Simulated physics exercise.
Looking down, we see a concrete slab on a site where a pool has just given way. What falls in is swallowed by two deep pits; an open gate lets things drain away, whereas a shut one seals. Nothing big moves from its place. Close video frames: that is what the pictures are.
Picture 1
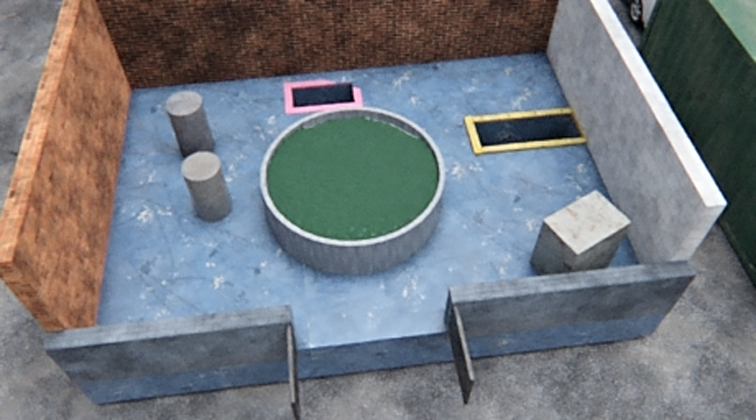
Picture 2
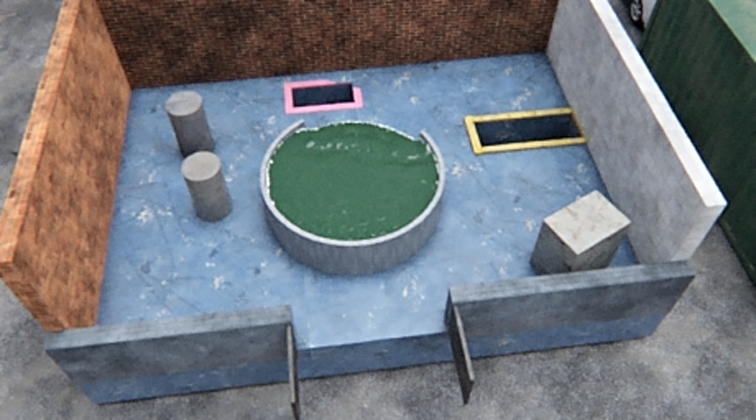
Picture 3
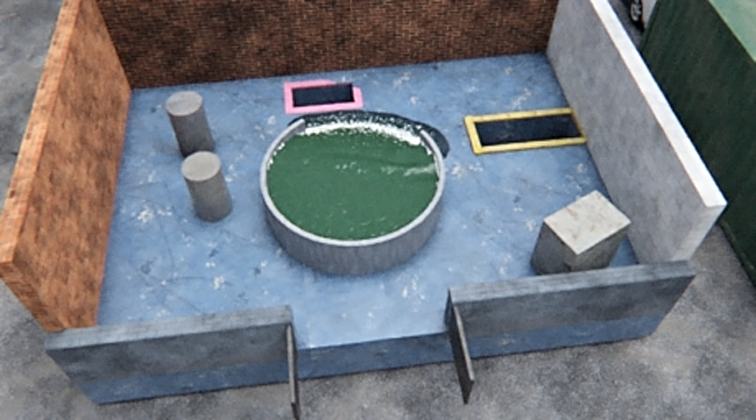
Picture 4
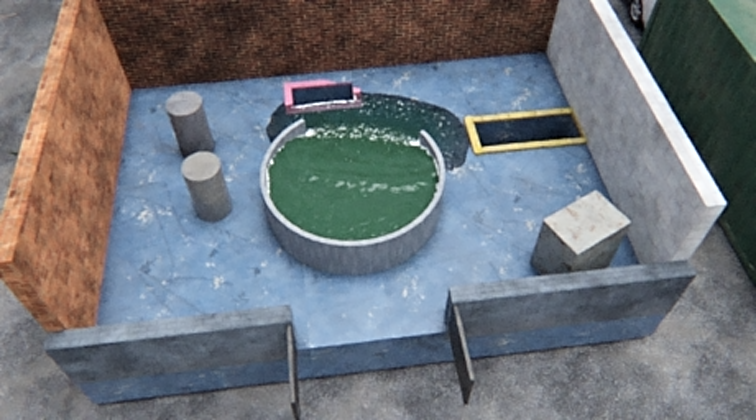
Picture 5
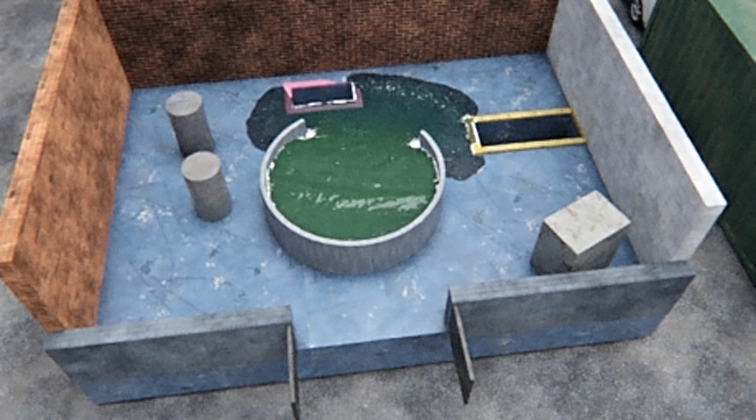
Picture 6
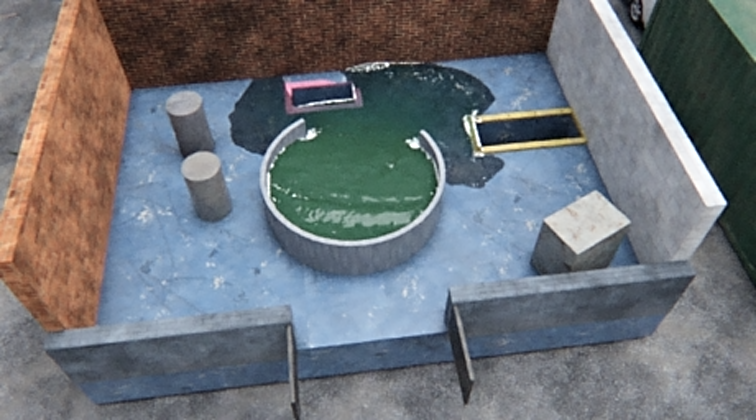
Green water pouring from a gap in the round pool's far side, spreading across the blue slab around pink- and yellow-edged pits.
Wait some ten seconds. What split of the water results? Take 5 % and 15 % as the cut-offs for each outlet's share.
In the end the gate stays lower than five per cent, the yellow pit goes higher than fifteen per cent, the pink pit goes higher than fifteen per cent.
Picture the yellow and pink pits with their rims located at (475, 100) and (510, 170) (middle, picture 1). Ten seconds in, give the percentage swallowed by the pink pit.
The pink pit takes 6 per cent.
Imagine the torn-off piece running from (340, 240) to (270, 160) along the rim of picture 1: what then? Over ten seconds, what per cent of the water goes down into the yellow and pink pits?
In percent: Yellow 2, pink 20.
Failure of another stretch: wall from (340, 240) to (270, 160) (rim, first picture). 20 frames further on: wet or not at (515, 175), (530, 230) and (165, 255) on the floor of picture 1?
Spot by spot: Unaffected, then unaffected, then soaked through.
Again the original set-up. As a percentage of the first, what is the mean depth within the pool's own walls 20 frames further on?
30 percent or thereabouts.
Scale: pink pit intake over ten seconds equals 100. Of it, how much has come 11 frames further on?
It works out at roughly 40 percent of the ten-second total.
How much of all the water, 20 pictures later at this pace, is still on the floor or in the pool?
I'd put it at about 68 per cent.
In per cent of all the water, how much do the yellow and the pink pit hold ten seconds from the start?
Roughly 24 per cent, then 40 per cent.
A moment on, water covers 25 % of the floor; the gate 0 %, the yellow pit 1 %, the pink pit 9 %.
Next, water covers 30 % of the floor; the gate 0 %, the yellow pit 1 %, the pink pit 17 %.
Then, water covers 35 % of the floor; the gate 0 %, the yellow pit 7 %, the pink pit 26 %.
Later, water covers 50 % of the floor; the gate 0 %, the yellow pit 18 %, the pink pit 34 %.
In the end, water covers 70 % of the floor; the gate 0 %, the yellow pit 23 %, the pink pit 41 %.
